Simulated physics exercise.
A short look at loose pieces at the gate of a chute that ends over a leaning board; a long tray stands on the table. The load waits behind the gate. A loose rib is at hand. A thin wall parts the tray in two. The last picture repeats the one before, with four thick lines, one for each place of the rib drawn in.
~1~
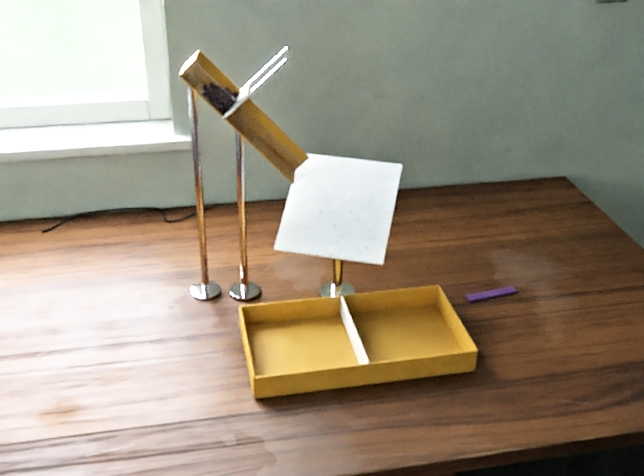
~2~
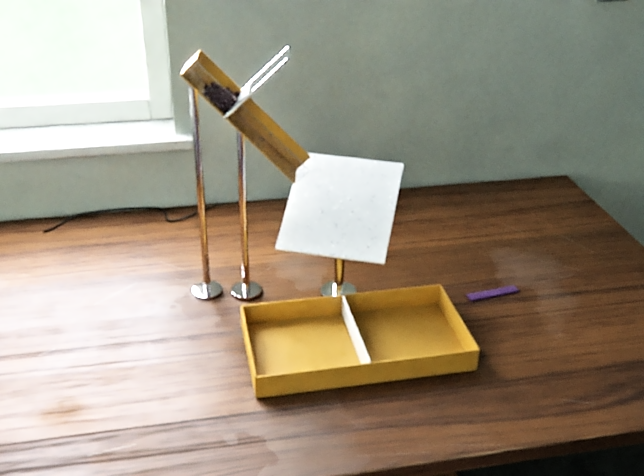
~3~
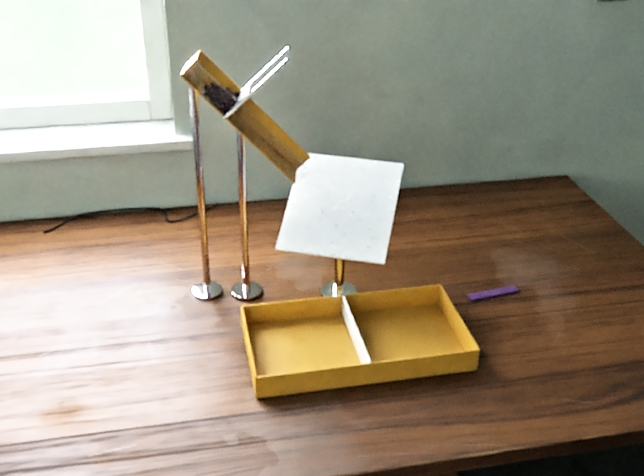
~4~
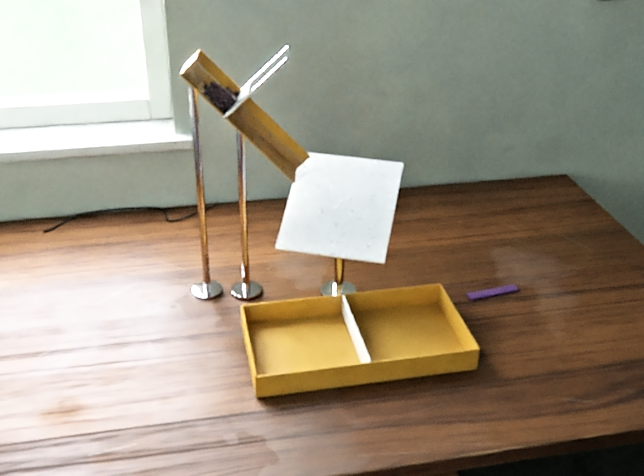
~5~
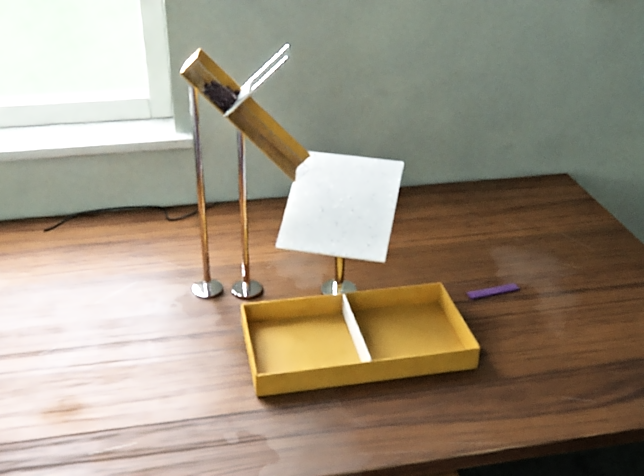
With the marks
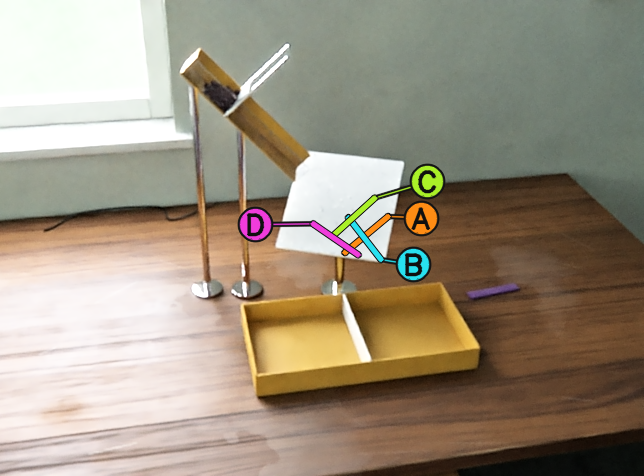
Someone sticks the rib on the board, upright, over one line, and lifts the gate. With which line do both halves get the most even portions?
I would pick line B.
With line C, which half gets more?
Left.
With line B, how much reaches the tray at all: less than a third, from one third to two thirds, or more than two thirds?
Line B gives more than two thirds.
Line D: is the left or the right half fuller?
Right.
On the marked copy, line A from (388, 216) to (344, 252); line B from (348, 217) to (381, 259); line C from (374, 198) to (333, 234); line D from (313, 223) to (358, 254).
With A, of what is caught, nearly all in the left half, a small part in the right.
With B, of what is caught, about half in the left half, about half in the right.
With C, of what is caught, nearly all in the left half, a small part in the right.
With D, of what is caught, a stray few in the left half, nearly all in the right.
